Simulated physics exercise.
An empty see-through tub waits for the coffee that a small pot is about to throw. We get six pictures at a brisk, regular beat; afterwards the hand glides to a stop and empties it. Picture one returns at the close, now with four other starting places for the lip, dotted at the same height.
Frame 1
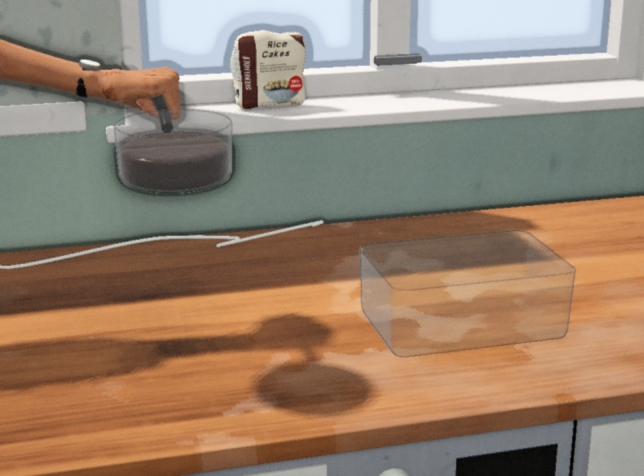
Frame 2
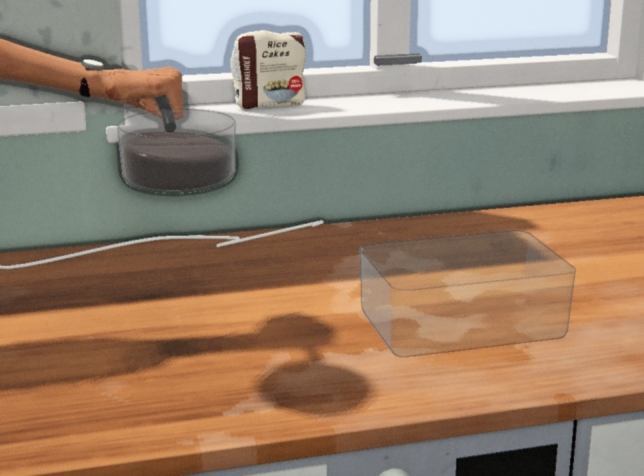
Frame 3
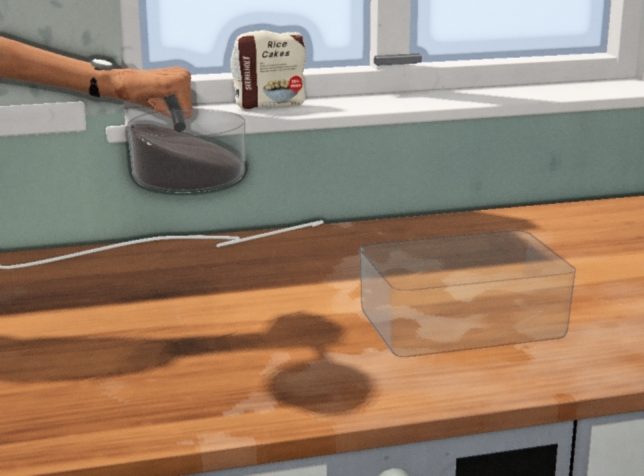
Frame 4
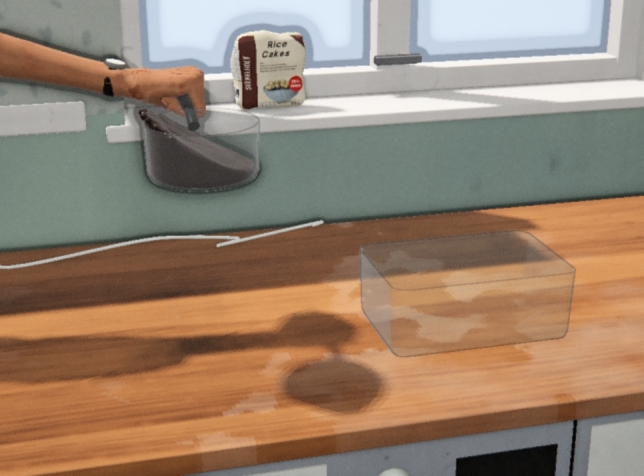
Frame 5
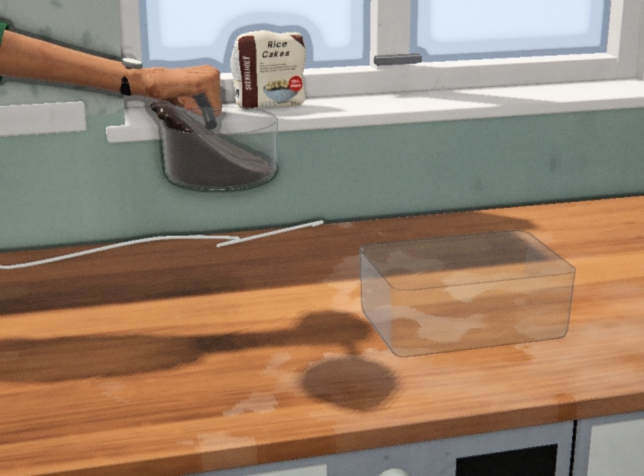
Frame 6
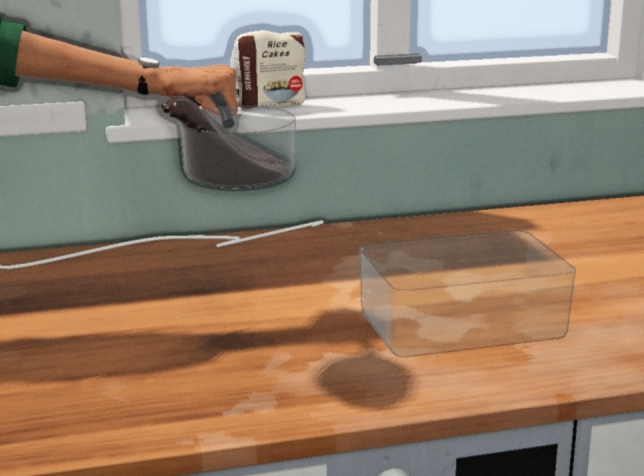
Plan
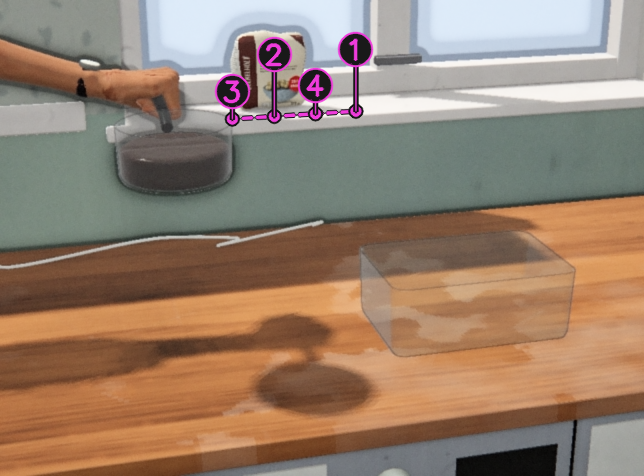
Above a wooden counter, a hand moves a clear pot right as dark liquid sloshes left.
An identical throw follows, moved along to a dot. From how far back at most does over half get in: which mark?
Dot 2.
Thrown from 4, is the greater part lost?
No, that is safe.
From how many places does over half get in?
Three of them.
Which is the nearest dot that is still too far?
3 it is.
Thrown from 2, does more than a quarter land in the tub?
Yes, it does.
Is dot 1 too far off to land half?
No.
On the marked copy, 1 at (355, 111); 2 at (274, 116); 3 at (232, 119); 4 at (315, 113).
With 1, about 84 % lands in the tub, 8 % falls short and 9 % goes beside or beyond.
With 2, about 64 % lands in the tub, 28 % falls short and 8 % goes beside or beyond.
With 3, about 37 % lands in the tub, 58 % falls short and 6 % goes beside or beyond.
With 4, about 84 % lands in the tub, 8 % falls short and 8 % goes beside or beyond.
